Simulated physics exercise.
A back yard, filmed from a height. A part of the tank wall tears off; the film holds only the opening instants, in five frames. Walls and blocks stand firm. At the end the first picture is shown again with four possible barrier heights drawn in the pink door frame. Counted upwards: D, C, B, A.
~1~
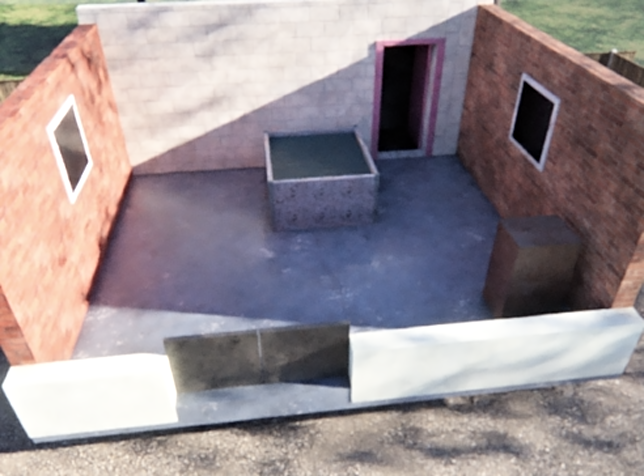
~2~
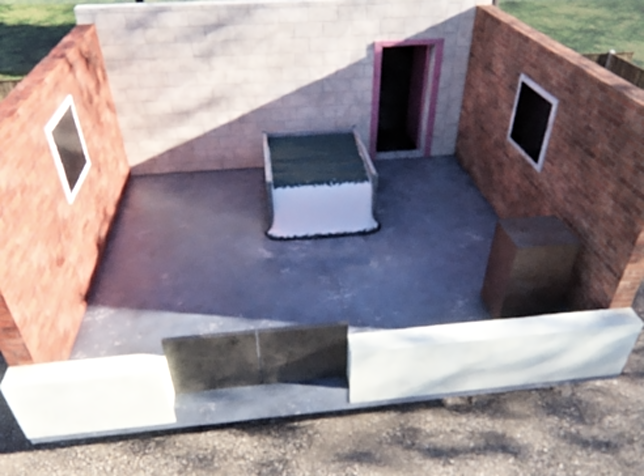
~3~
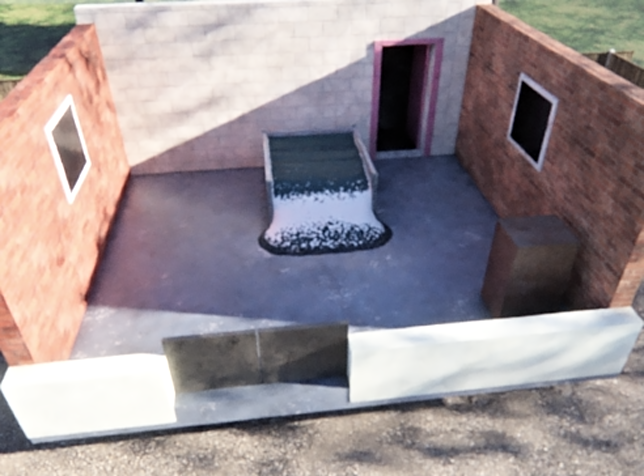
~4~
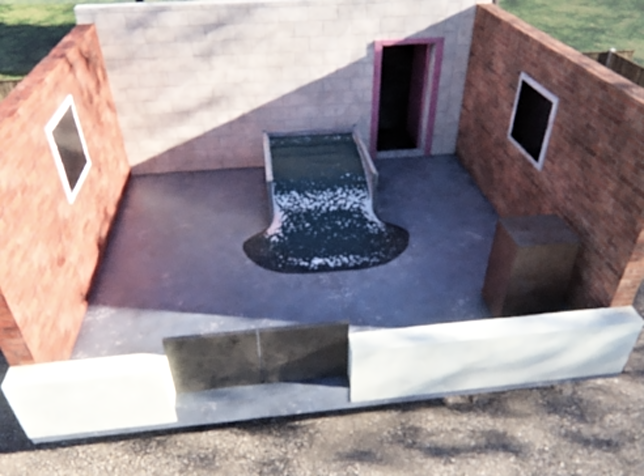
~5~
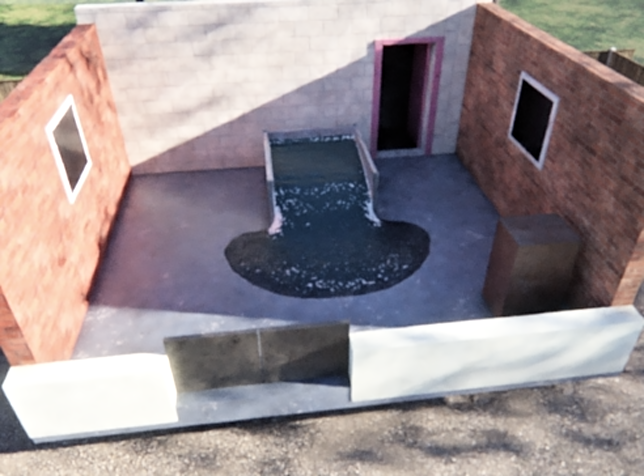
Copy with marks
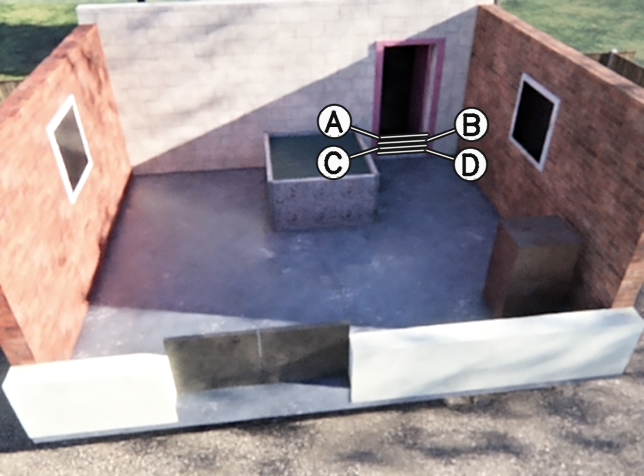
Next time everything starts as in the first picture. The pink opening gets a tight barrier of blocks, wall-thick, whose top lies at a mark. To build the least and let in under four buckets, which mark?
Height D.
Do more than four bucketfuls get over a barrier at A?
No, not at all.
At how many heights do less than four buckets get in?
All of them.
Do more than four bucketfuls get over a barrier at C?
No, not at all.
On the marked copy, A at (403, 136); B at (402, 141); C at (402, 147); D at (401, 151); from the bottom up D, C, B, A.
For height A, nothing gets over.
For height B, nothing gets over.
For height C, nothing gets over.
For height D, a splash gets over, under a bucket.
